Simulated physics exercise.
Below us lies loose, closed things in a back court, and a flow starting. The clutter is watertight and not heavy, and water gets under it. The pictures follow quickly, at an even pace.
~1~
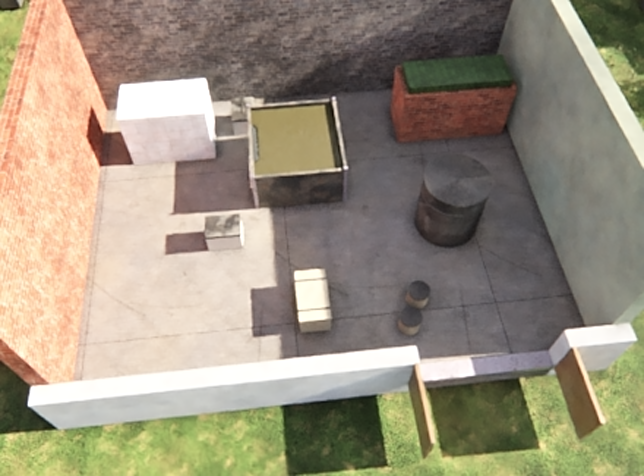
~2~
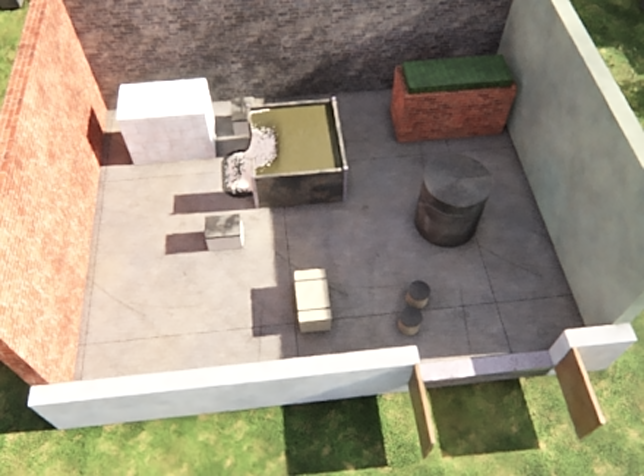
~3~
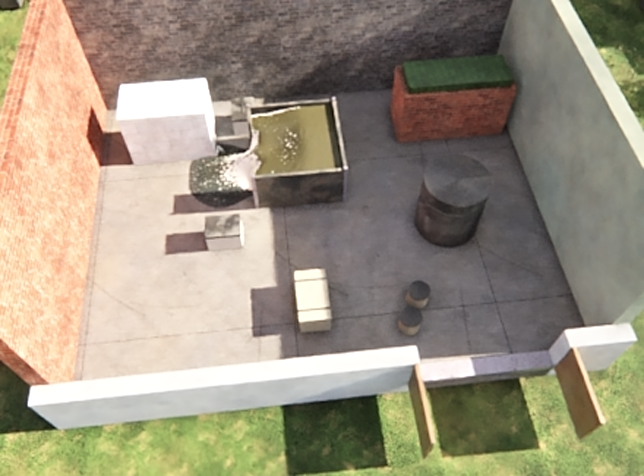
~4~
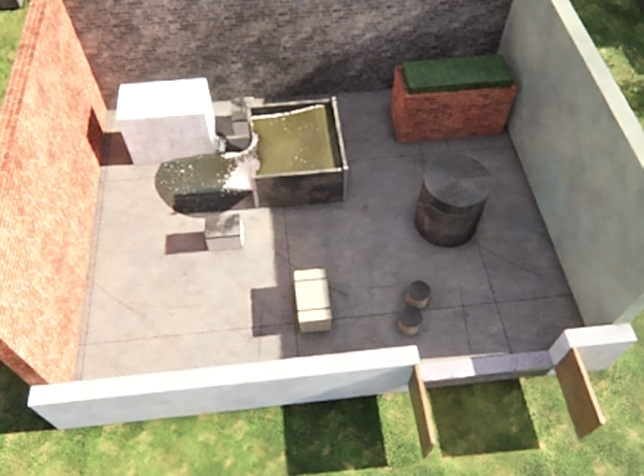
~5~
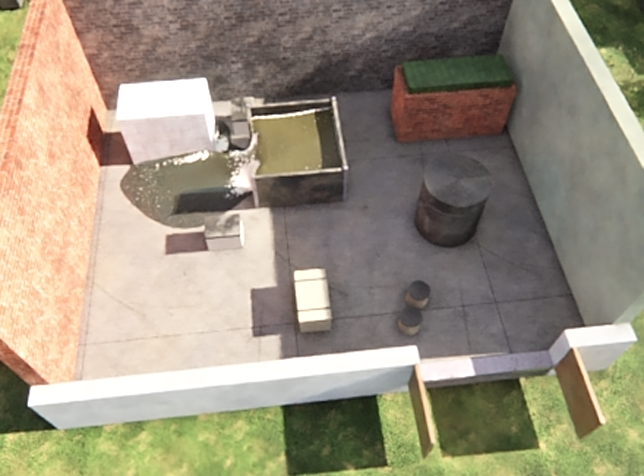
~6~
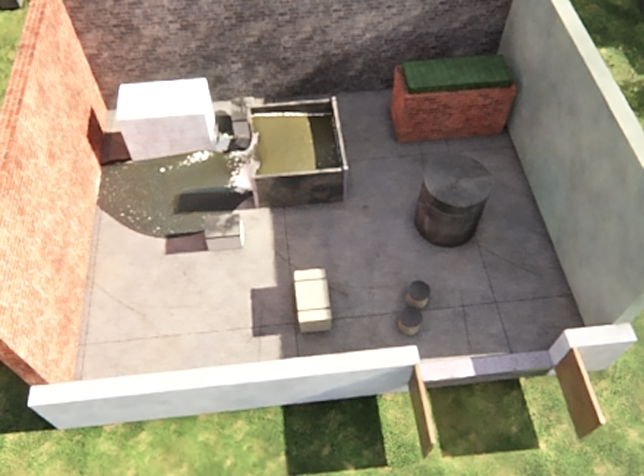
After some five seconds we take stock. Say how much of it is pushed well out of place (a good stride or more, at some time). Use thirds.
Share: Less than a third.
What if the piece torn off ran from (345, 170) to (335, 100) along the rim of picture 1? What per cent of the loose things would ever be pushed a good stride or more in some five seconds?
Close to 0 %.
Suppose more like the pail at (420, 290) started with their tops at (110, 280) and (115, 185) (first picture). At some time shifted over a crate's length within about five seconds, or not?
One after the other: Yes, yes.
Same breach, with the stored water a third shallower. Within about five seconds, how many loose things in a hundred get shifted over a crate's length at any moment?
Roughly 0 per cent.
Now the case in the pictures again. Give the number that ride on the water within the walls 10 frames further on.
It comes to 0.
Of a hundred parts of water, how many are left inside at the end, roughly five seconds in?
Some 100 per cent.
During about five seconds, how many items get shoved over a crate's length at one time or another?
1 of them.
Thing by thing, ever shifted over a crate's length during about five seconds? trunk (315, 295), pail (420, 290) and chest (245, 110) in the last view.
One after the other: Under that, short of that, yes.
A moment on, 0 of 5 are well off their spots; 0 afloat.
Next, 0 of 5 are well off their spots; 0 afloat.
Later, 0 of 5 are well off their spots; 0 afloat.
In the end, 1 of 5 are well off their spots, and 1 have been at some point; 1 afloat.
